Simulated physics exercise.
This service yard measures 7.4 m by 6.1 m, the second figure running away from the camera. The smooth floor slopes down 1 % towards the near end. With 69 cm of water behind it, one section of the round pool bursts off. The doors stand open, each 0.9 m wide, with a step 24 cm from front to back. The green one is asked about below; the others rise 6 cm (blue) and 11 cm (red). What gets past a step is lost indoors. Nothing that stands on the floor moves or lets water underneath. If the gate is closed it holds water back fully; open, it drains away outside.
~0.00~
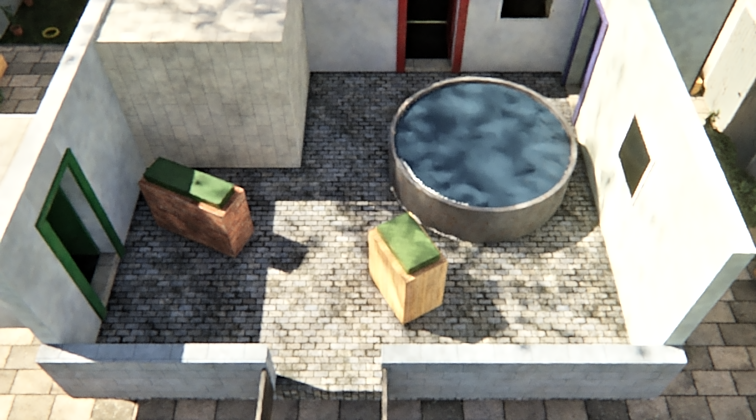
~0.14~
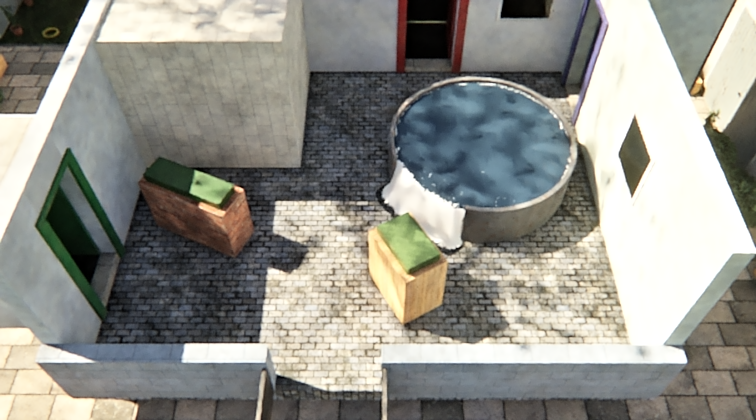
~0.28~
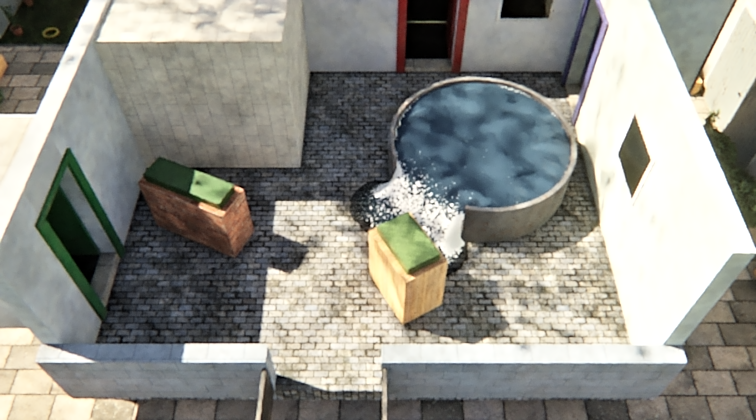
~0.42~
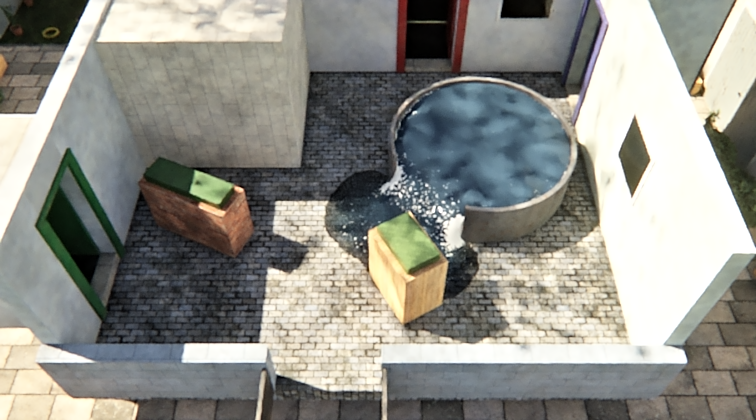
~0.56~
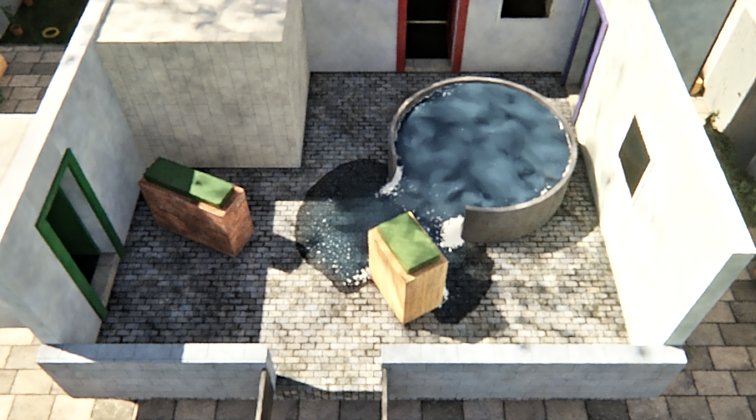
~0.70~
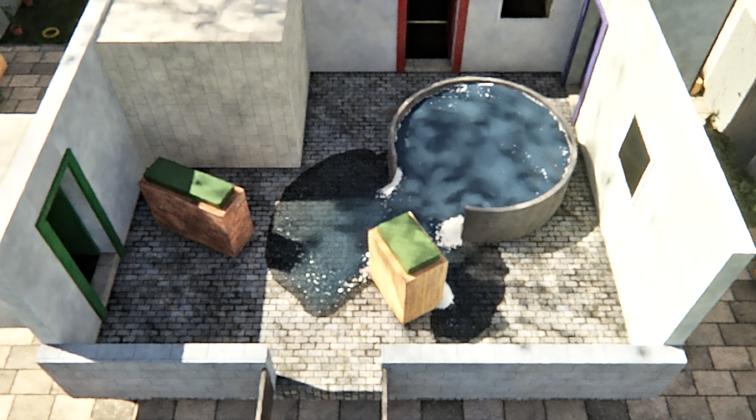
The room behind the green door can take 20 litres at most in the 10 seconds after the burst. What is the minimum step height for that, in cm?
Some 19 cm above the ground.
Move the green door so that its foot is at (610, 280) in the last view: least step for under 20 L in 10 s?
Roughly 8.5 cm.
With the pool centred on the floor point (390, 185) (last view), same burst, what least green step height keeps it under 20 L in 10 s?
About 23 cm.
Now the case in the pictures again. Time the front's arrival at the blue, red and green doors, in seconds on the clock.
Blue 4.5 s, red 6.5 s, green 2.0 s.
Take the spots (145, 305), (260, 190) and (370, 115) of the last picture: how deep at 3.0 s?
Roughly 22, 4 and 0 cm, in turn.
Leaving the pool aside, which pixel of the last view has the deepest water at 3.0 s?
At about (171, 360).
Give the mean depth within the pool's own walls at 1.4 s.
Roughly 49 cm on average.
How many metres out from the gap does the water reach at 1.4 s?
About 4.6 m.
After 1.4 s water covers 40 % of the floor, deepest (51 cm) near (419, 260); it has not reached the green door.
After 3.0 s water covers 60 % of the floor, deepest (40 cm) near (171, 360); 22 cm at the green door, 9 litres in over its 17 cm step.
After 10.0 s water covers 95 % of the floor, deepest (18 cm) near (564, 336); 13 cm at the green door, 47 litres in over its 17 cm step.
At the green door as built, the water arrived by 2.0 s and peaked near 24 cm at 4.6 s.
With a step of 17.5 cm, 40 litres would have come in within the 10 s; with 23.5 cm, 4 litres. So under 20 litres takes about 19 cm.
